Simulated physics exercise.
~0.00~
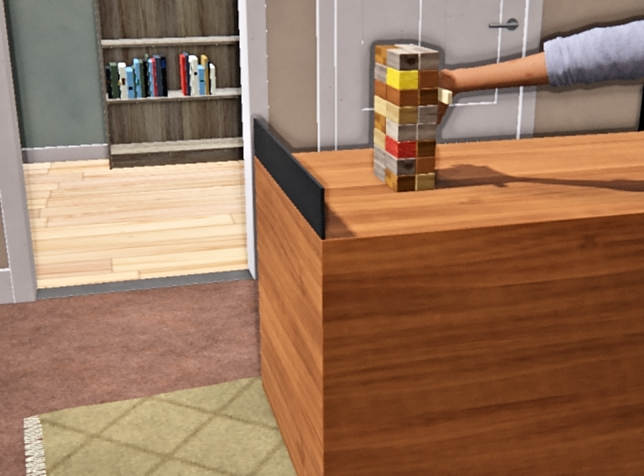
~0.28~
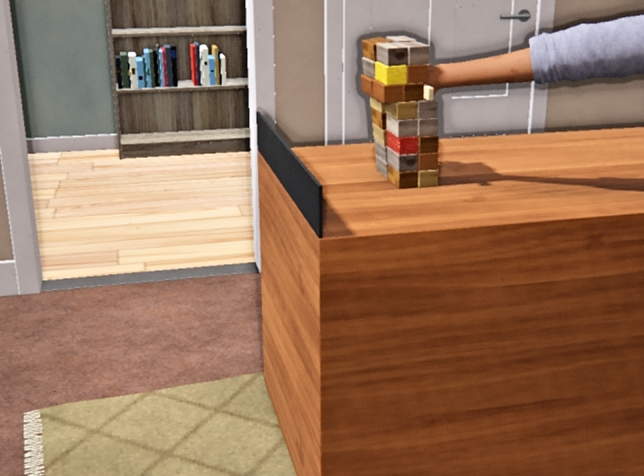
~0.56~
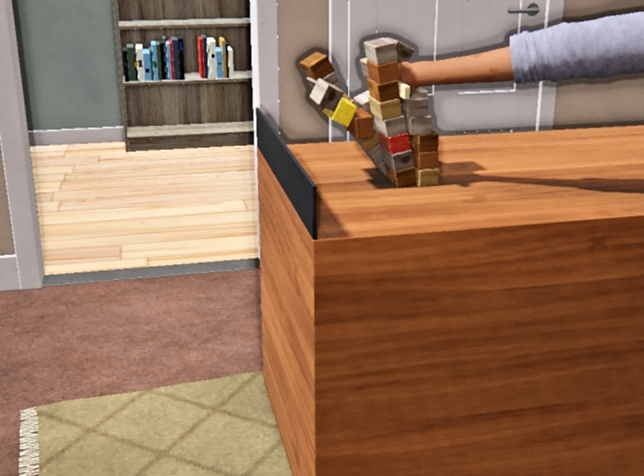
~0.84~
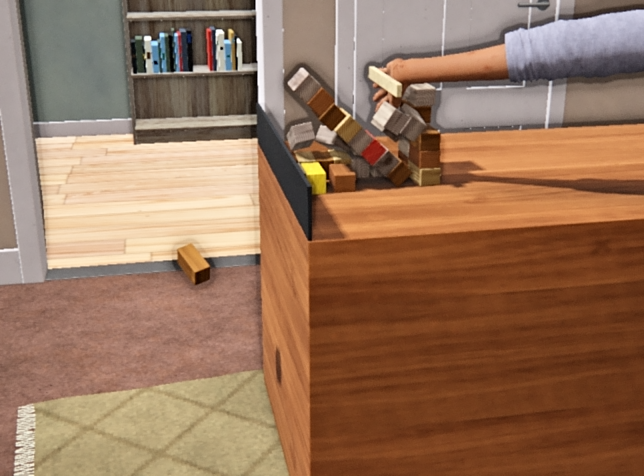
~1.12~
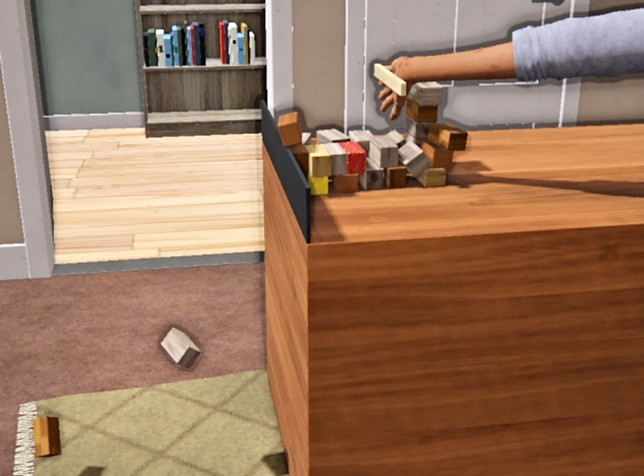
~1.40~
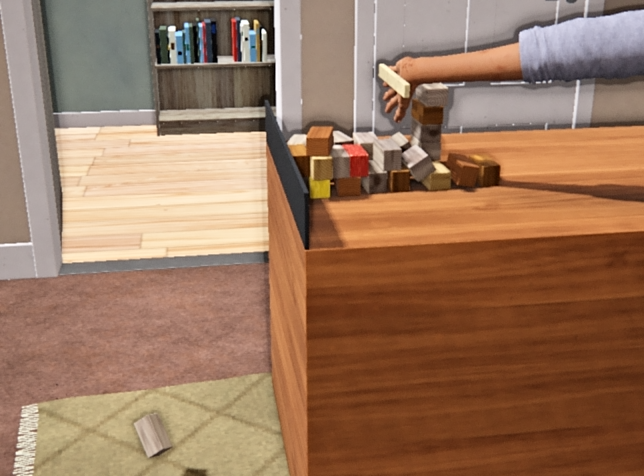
The clip opens on a neat tower of small wooden blocks standing on a wooden bench, with one yellow and one red block among the brown and grey ones. A hand reaching in from the right pushes a pale batten against the tower, and its upper part shifts left. The columns lean and break apart, and the yellow block tips over and drops. More blocks topple toward the low dark board at the bench's edge, and a few tumble past it to the floor. The hand stops, leaving most blocks heaped behind the board, while one grey block lies on the patterned rug.
